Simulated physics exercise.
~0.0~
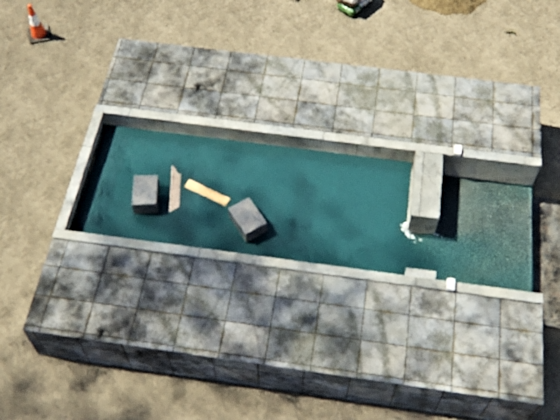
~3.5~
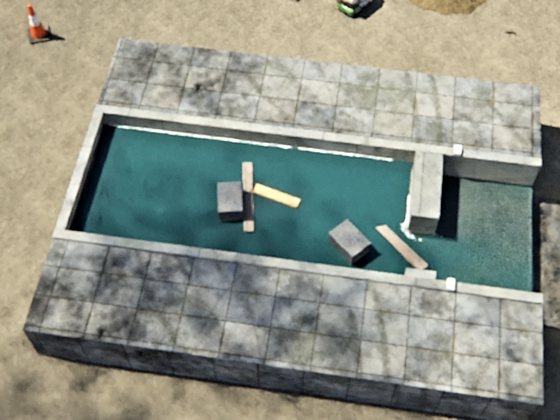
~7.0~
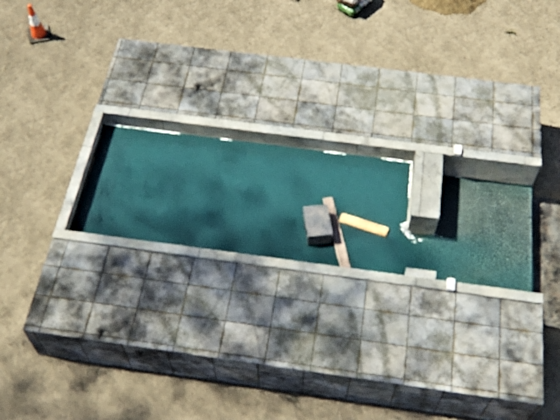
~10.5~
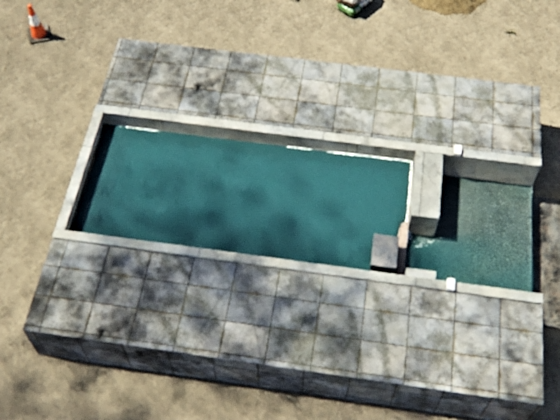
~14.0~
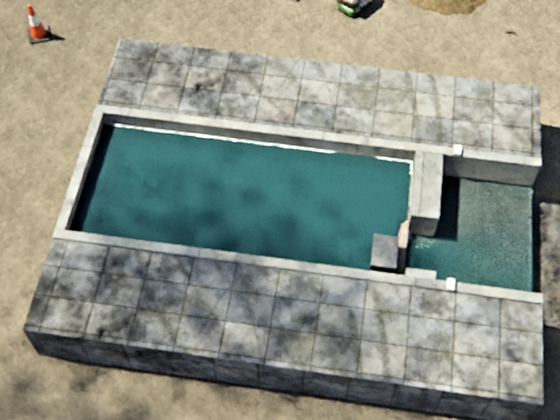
In a stone channel, boards and crates drift right until two jam at the gap.
